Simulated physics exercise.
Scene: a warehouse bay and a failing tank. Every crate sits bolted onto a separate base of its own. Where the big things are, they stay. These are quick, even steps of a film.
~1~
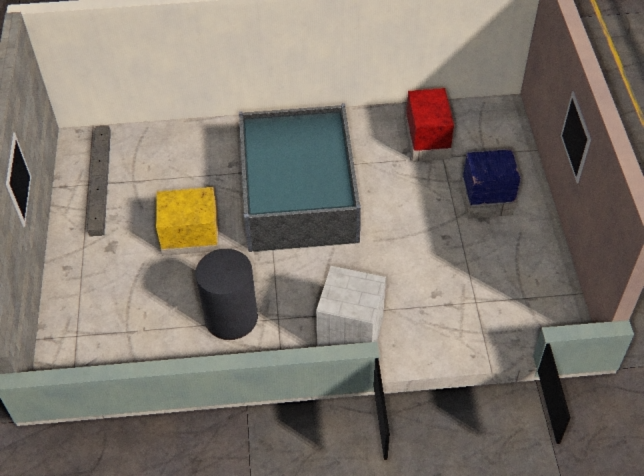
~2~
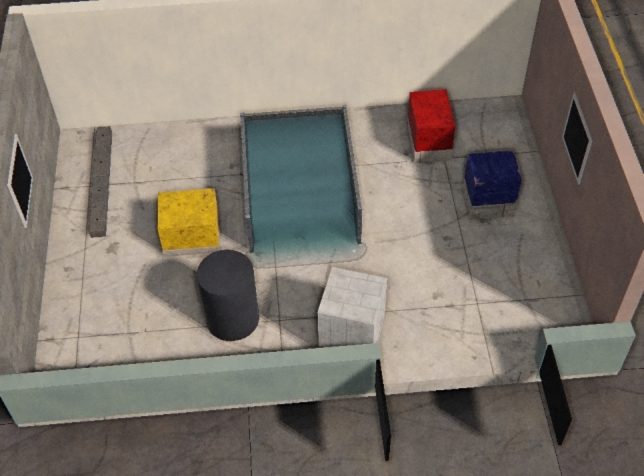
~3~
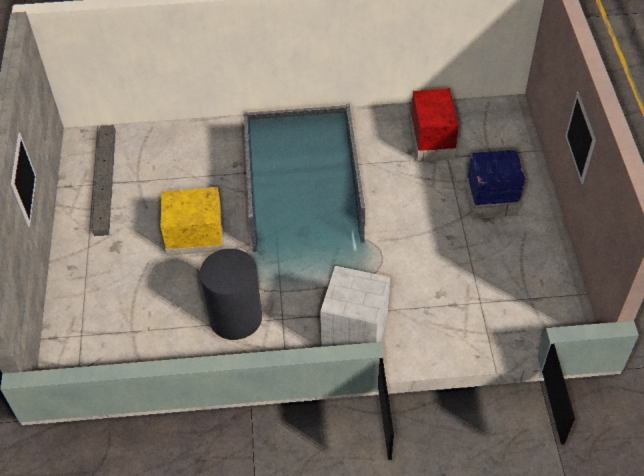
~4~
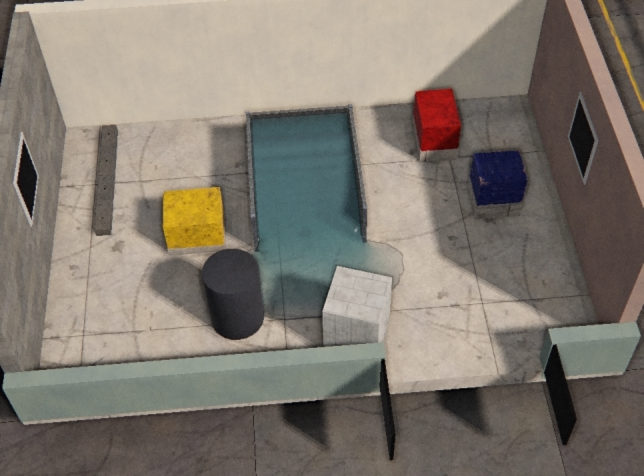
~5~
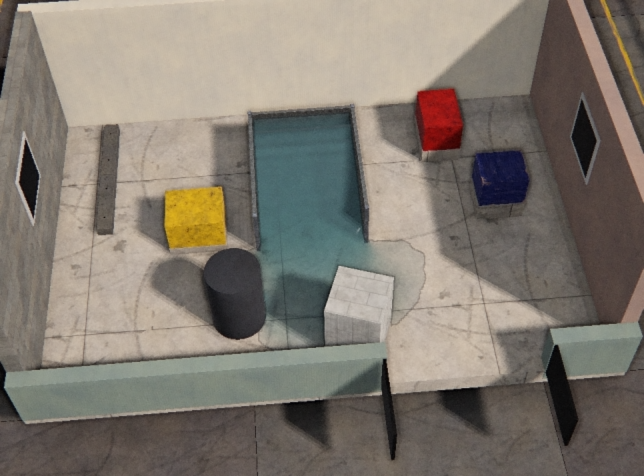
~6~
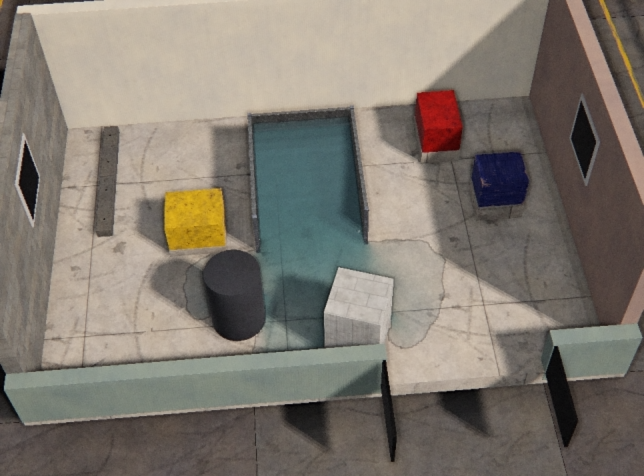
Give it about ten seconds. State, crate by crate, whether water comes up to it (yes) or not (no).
Blue crate - no; yellow crate - no; red crate - no.
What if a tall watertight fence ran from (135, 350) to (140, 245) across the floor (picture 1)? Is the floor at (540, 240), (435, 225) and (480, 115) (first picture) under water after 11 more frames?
One by one: Spared, spared, spared.
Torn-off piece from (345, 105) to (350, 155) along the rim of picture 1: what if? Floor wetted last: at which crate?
The one in yellow.
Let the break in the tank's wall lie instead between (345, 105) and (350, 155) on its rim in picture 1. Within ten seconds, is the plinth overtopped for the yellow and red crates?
Within ten seconds the yellow crate stays untouched and the red crate is drenched.
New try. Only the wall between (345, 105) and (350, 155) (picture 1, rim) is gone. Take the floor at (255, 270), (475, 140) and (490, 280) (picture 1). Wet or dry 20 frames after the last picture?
Untouched, soaked, soaked.
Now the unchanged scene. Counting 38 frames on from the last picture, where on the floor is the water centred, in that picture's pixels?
I'd place it roughly at (271, 253).
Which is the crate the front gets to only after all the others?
Last is the crate marked red.
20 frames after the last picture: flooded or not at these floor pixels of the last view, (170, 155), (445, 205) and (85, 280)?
Status by point, in sequence: Unwetted; unwetted; waterlogged.
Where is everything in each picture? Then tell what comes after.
The first frame shows still water in the tank at (297, 162).
In the second frame, water pours out at (305, 236) and has run to (253, 260).
In the third frame, the front is at a hidden place, out from the gap at (308, 236).
In the fourth frame, the front is at a hidden place, out from the gap at (310, 237).
In the fifth frame, water pours out at (312, 237) and has run to (289, 348).
In the sixth frame, water pours out at (312, 239) and has run to a hidden place.
A moment on, water covers 25 % of the floor; the blue crate not reached, the yellow crate water round its plinth, the red crate not reached.
Next, water covers 45 % of the floor; the blue crate not reached, the yellow crate water round its plinth, the red crate not reached.
Then, water covers 55 % of the floor; the blue crate water round its plinth, the yellow crate water round its plinth, the red crate not reached.
Later, water covers 80 % of the floor; the blue crate water round its plinth, the yellow crate water round its plinth, the red crate water round its plinth.
In the end, water covers 95 % of the floor; the blue crate stayed above the water, the yellow crate stayed above the water, the red crate stayed above the water.
